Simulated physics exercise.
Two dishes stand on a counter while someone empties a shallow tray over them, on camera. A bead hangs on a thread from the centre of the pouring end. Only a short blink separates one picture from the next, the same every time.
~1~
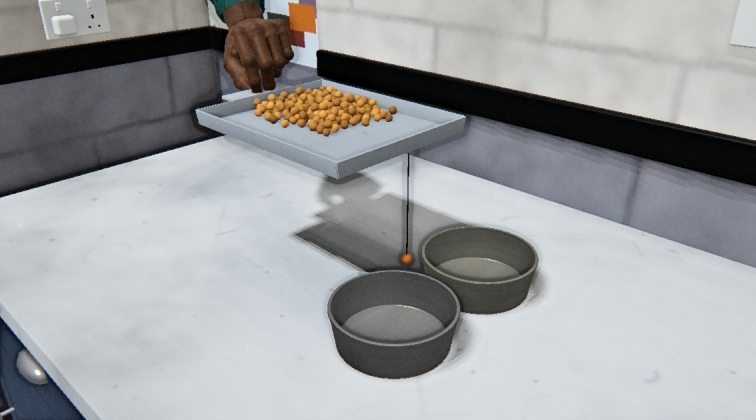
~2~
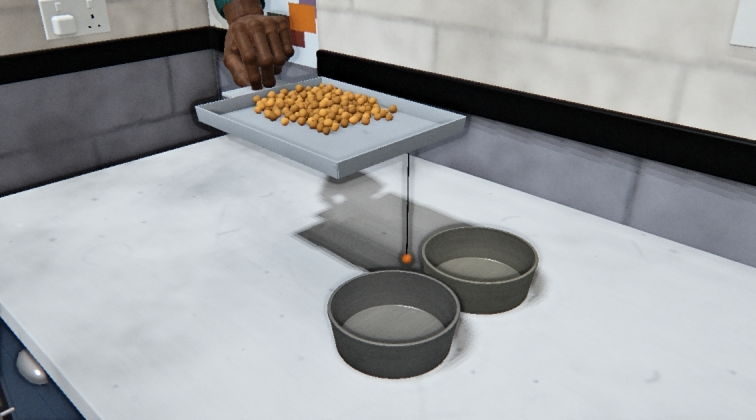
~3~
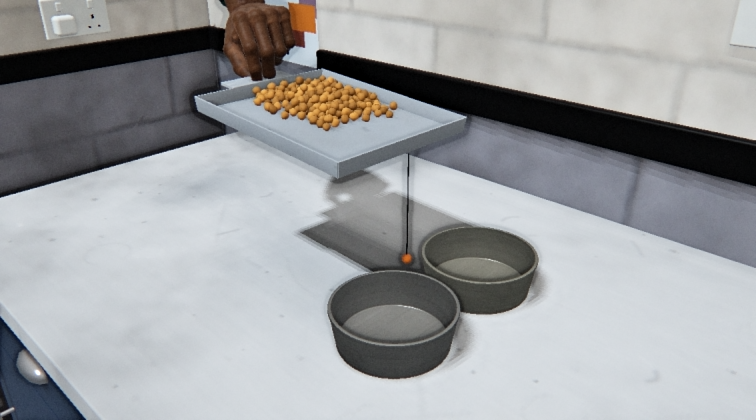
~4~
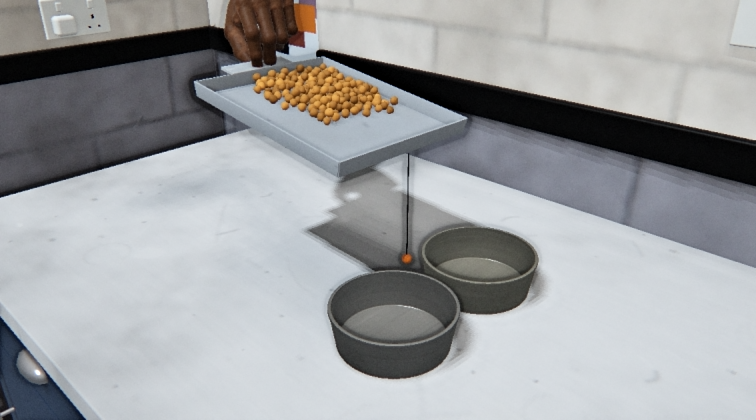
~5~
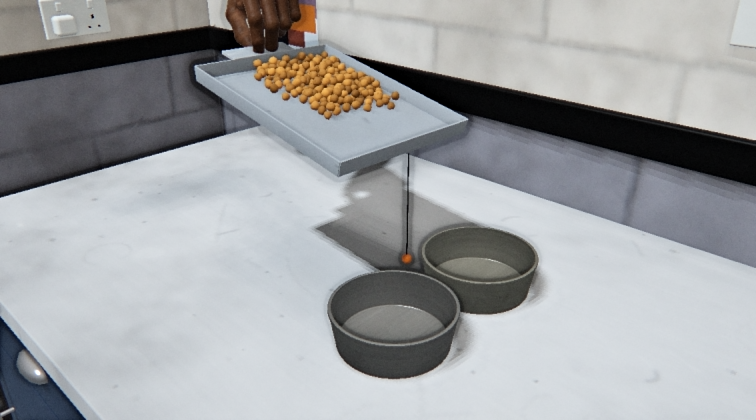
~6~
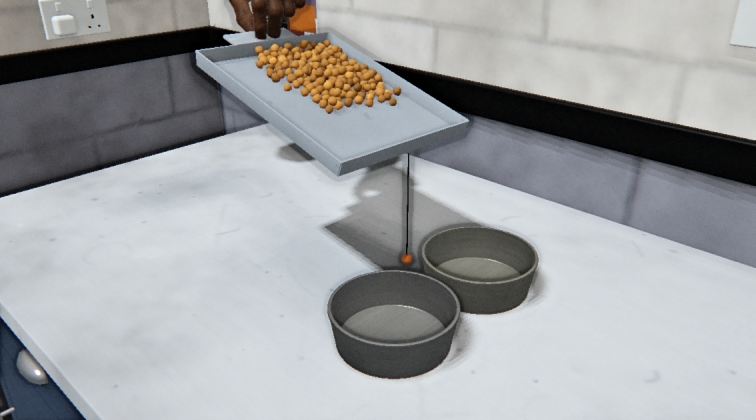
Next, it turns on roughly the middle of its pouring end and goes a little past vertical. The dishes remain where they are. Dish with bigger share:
Right.
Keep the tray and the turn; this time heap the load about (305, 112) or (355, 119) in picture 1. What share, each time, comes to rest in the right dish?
About 40 % and 50 %.
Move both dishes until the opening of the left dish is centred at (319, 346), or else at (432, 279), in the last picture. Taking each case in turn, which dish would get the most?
Results - the dish on the right side first, the dish on the left side second.
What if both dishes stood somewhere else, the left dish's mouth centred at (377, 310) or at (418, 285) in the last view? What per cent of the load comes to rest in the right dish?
Trial 1 near 60 percent, trial 2 near 20 percent.
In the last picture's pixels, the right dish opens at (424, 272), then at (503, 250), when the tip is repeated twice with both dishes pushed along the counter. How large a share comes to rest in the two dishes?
First 50 %, then 90 %.
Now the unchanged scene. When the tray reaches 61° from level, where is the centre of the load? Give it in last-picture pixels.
The middle of the pieces sits at roughly (421, 122).
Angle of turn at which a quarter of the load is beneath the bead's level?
Close to 115° of tilt at that moment.
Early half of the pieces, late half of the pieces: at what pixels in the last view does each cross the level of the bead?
I'd place the first part at (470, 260) and the rest at (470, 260).
Soon after the last picture, tray tipped steeply; most on the tray; a stray few in the right dish; a small part in the air.
A little later, tray tipped right over; most on the tray; a stray few in the left dish; a small part in the right dish; a small part outside both; a stray few in the air.
Later still, tray tipped past a quarter turn; about a quarter in the left dish; about half in the right dish; about a quarter outside both.
At rest, tray tipped past a quarter turn; about a quarter in the left dish; about half in the right dish; about a quarter outside both.
